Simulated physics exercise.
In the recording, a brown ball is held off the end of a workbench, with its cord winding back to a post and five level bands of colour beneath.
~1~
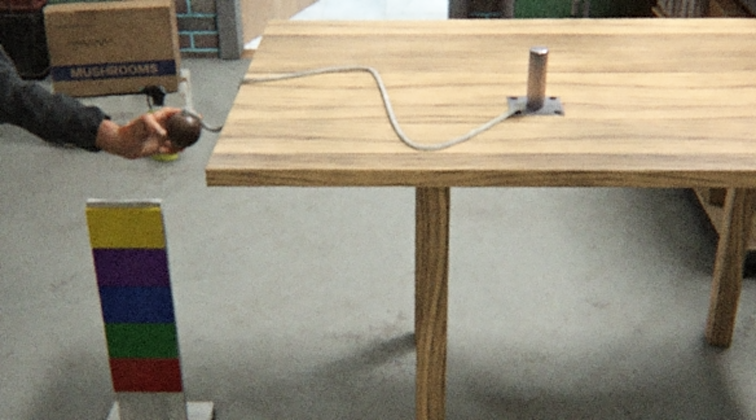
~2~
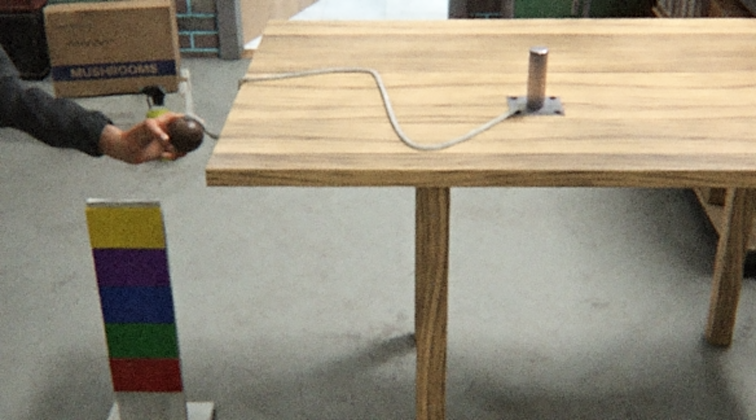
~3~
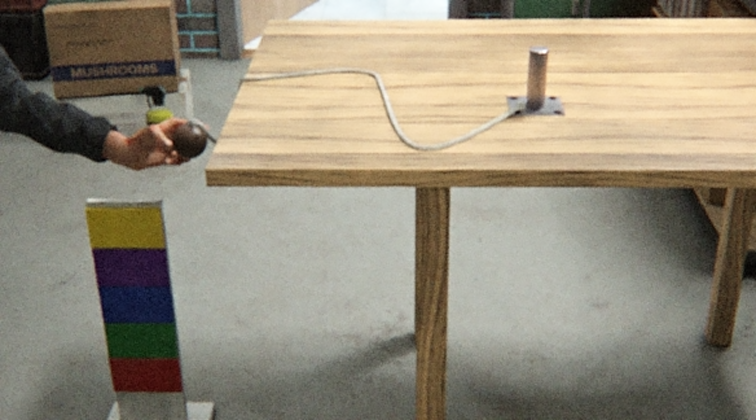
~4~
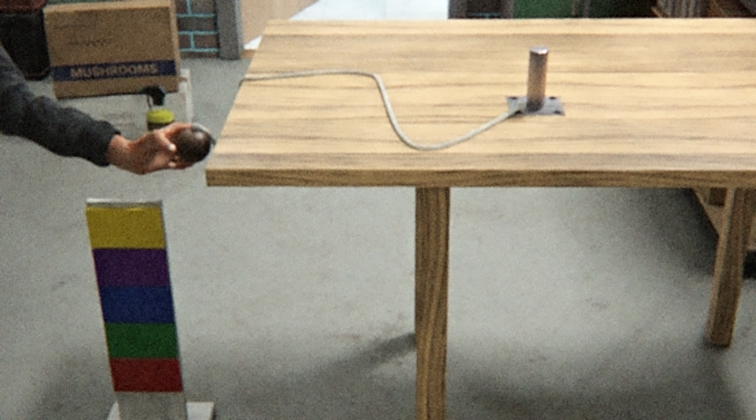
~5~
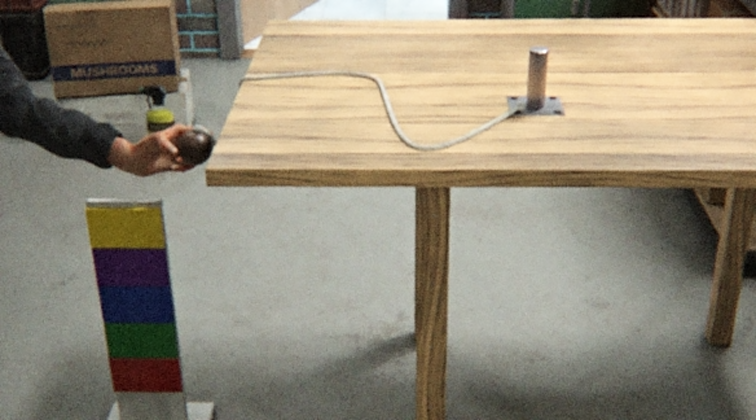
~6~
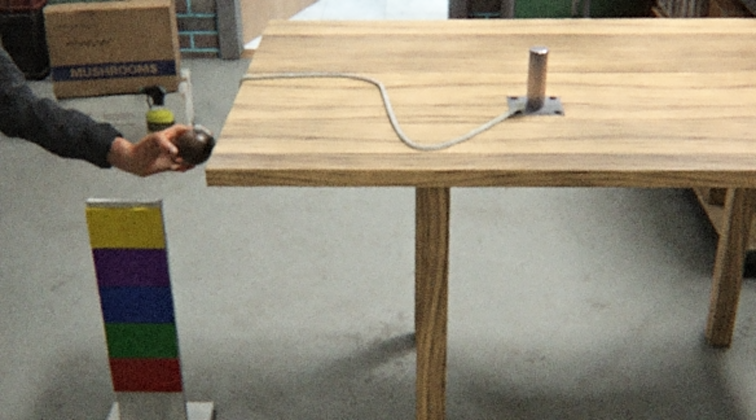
At first, a hand holds a brown ball just off the left end of a wooden workbench, above a board of five coloured bands, while a cord winds across the top to a metal post. The hand then shifts the ball slightly right and down, and finally stays nearly still.
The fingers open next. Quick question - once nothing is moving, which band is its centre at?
The red band, I would say.
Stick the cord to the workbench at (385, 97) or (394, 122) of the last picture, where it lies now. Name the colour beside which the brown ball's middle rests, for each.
Taking the two tries in turn, you'd get purple and then blue.
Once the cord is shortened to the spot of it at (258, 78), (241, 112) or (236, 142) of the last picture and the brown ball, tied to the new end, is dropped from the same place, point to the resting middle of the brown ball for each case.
About (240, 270), then (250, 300), then (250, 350).
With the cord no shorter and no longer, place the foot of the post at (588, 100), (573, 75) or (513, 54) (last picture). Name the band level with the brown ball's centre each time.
Green; green; red.
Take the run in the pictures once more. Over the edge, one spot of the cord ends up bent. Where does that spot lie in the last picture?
It's the bit near (385, 95).
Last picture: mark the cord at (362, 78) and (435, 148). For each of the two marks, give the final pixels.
Around (232, 177), then around (381, 109).
Early on, ball near (234, 357); level with green.
Midway, ball; level with red.
Finally, ball near (254, 412); level with red. Its middle rests at the red band.
